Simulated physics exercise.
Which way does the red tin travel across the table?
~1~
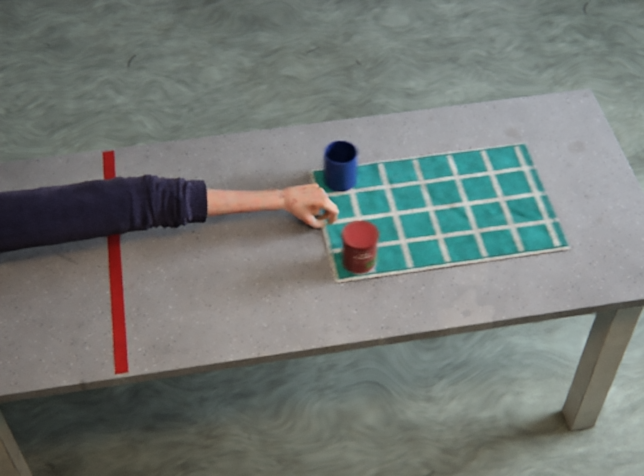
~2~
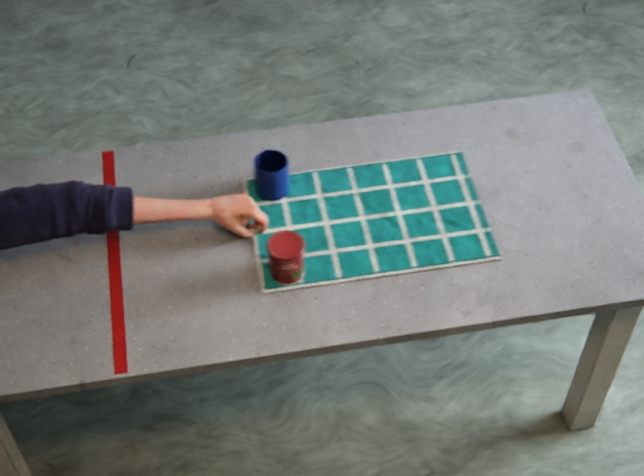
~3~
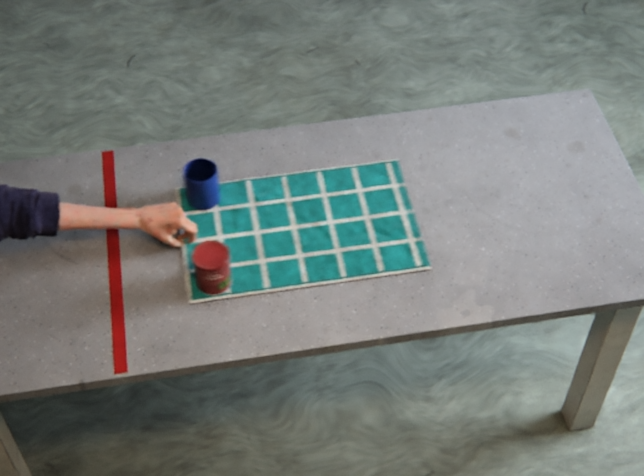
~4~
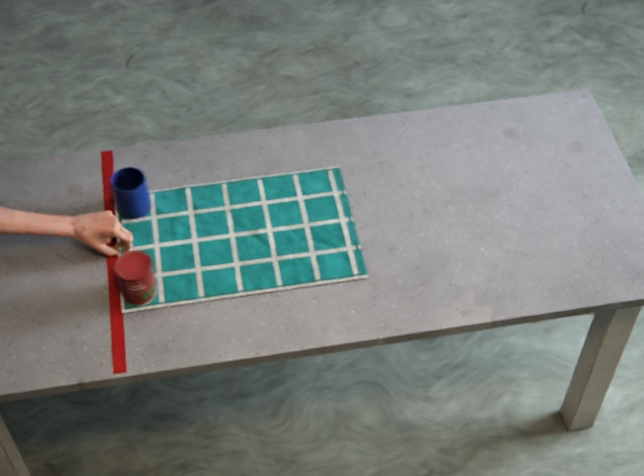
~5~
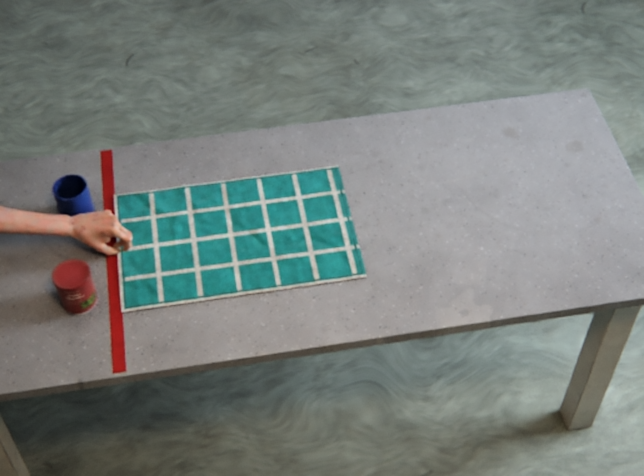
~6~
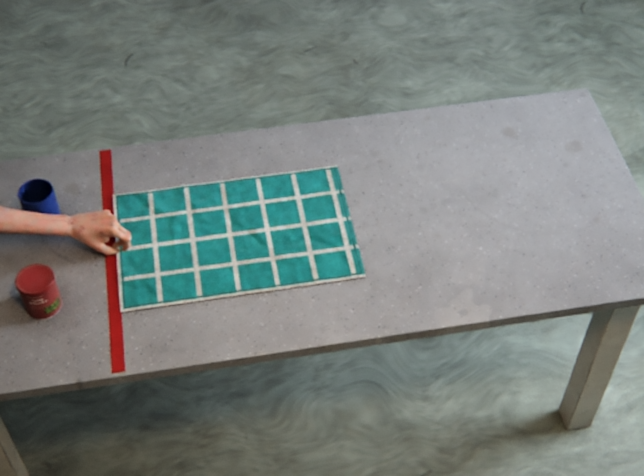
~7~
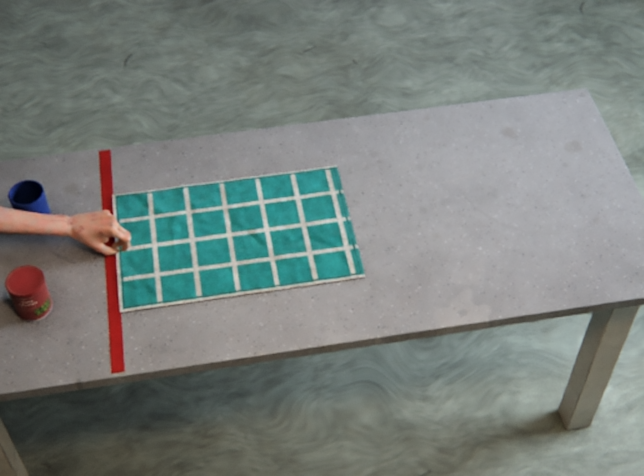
The red tin moves to the left, first along with the cloth and then on past its edge.
